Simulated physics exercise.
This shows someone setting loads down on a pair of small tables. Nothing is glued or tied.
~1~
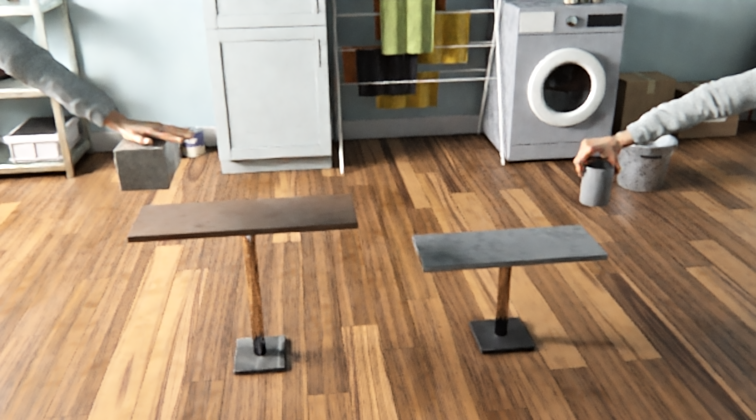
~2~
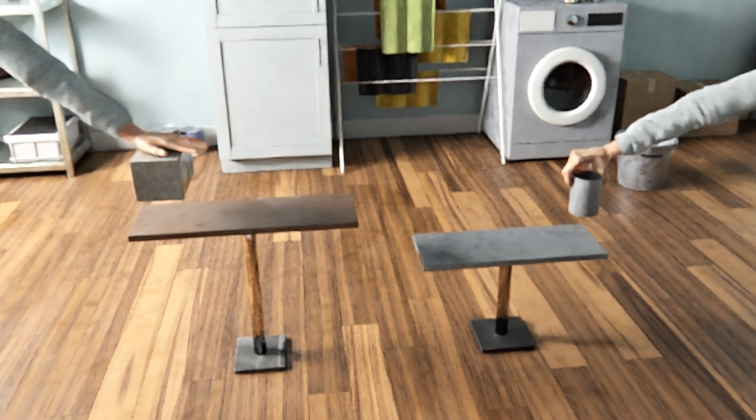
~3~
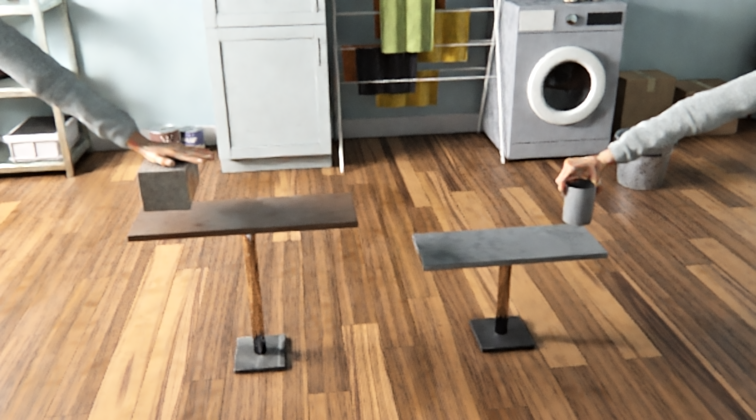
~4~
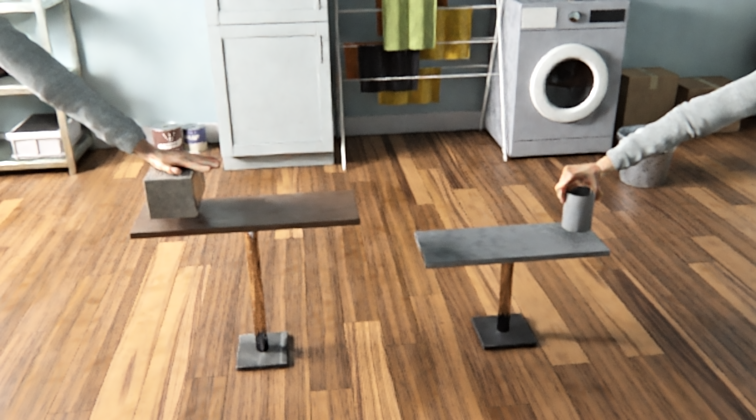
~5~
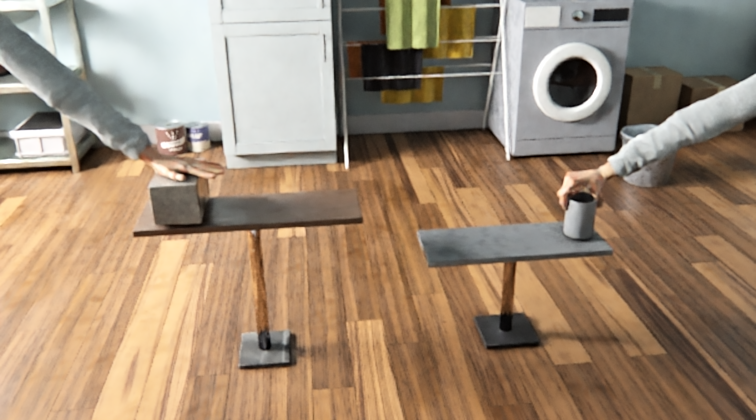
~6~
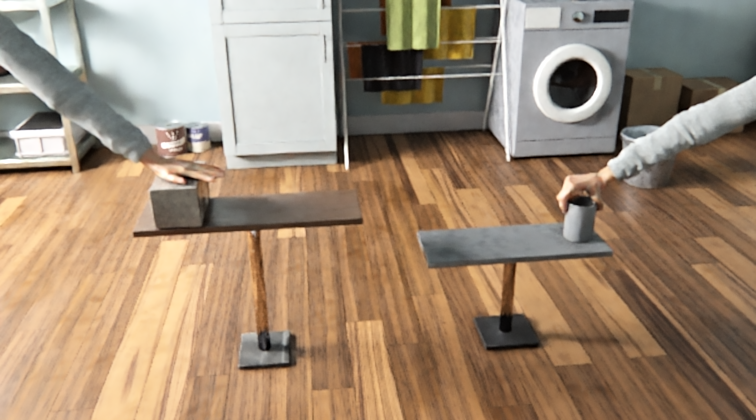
To begin with, two hands reach in from opposite sides, the left with a grey slab and the right with a grey beaker, near a brown stand and a grey side table. Both lower their loads onto the outer ends of the tabletops, and the hands stay on them.
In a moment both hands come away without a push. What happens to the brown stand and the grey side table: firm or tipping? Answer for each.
Outcome: The brown stand goes over; the grey side table keeps steady.
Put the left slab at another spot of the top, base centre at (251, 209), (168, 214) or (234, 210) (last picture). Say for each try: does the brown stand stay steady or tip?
Try by try, it stays flat on its feet; tips up; keeps steady.
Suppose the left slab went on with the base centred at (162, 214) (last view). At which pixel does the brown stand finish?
About (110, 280).
Then, 0.52 s past the last view, brown stand leaning 21° off how it started near (190, 217); grey side table at rest near (512, 244).
Then, 0.70 s past the last view, brown stand leaning 50° off how it started near (122, 256); grey side table at rest near (512, 244).
Then, 0.90 s past the last view, brown stand leaning 67° off how it started near (93, 280); grey side table at rest near (512, 244).
Finally, the brown stand overbalances, near (102, 283); the grey side table holds firm, near (512, 244).
